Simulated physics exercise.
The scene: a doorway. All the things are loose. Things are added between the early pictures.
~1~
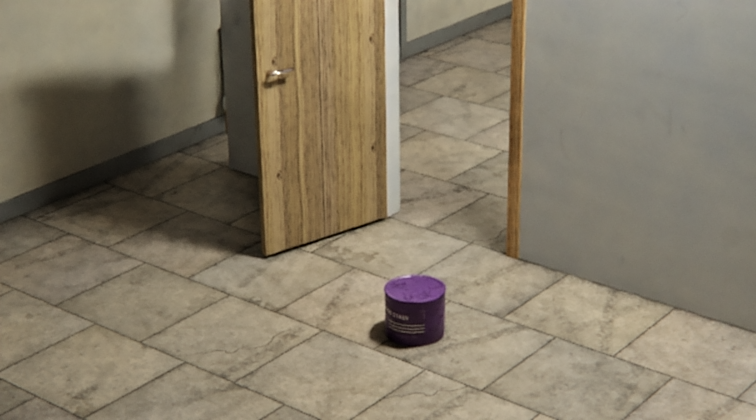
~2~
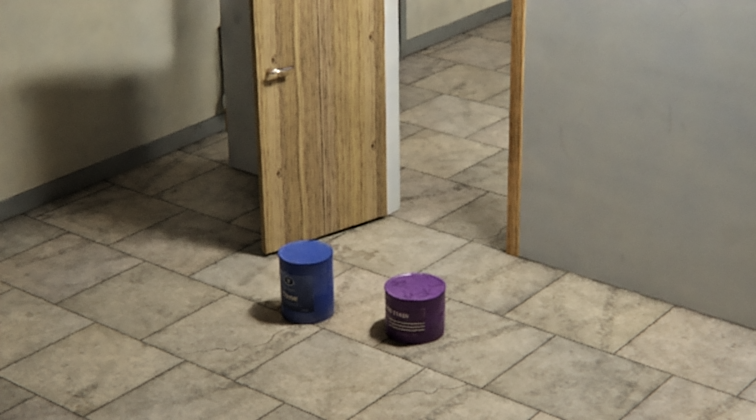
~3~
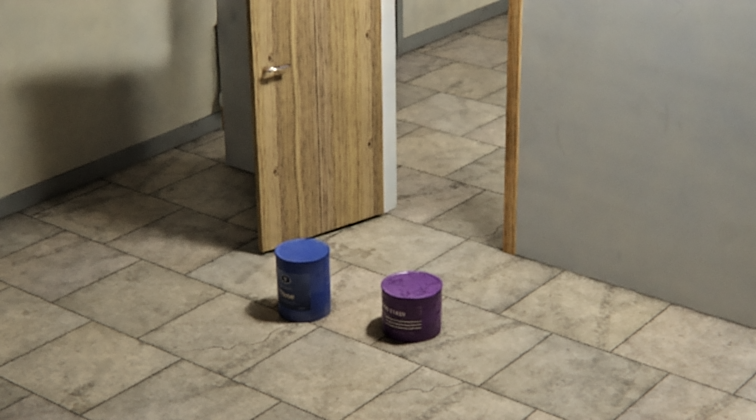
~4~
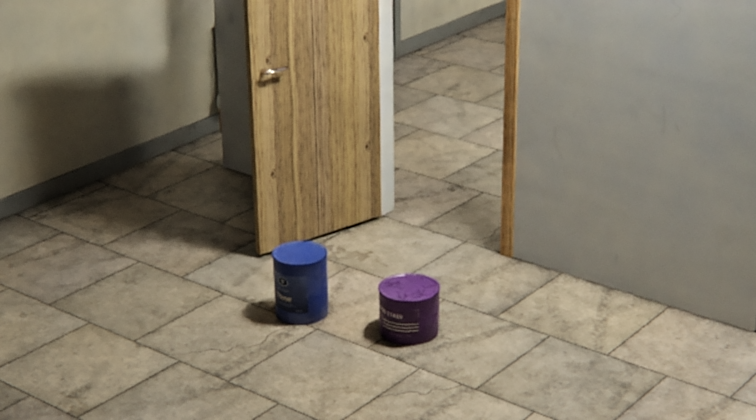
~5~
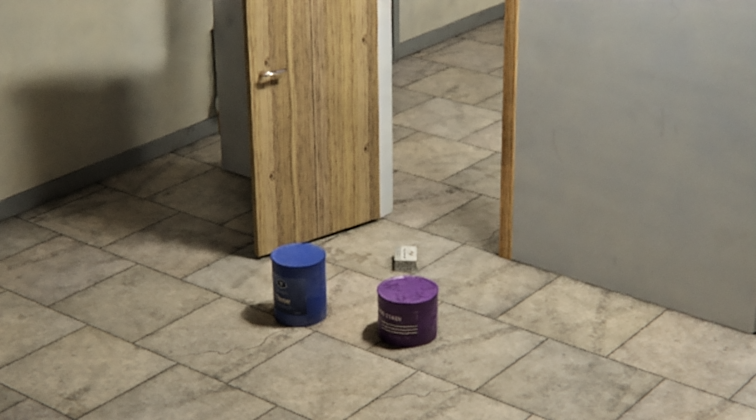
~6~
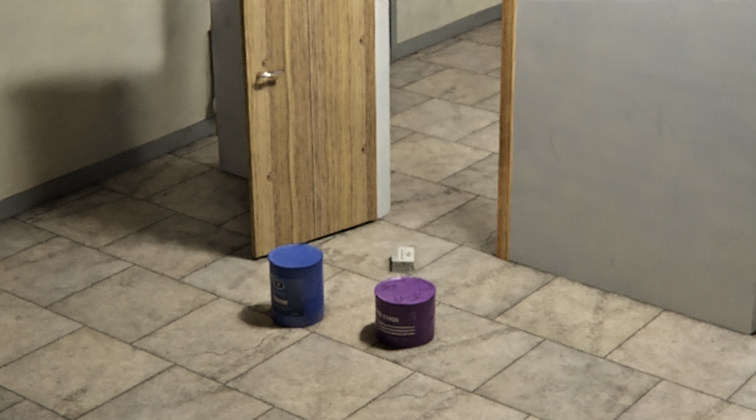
A blue pail appears left of the purple pail, then a small white box appears behind.
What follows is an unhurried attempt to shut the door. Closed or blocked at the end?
Outcome: The door shuts.
Then, 1.80 s after the last picture, door 44° open.
Then, 2.30 s after the last picture, door 21° open; white box slid about its own width near (445, 251).
At rest, door 0° open; moved from the start, white box; the other 2 in place. Seen from the same camera at the end, white box near (479, 236).
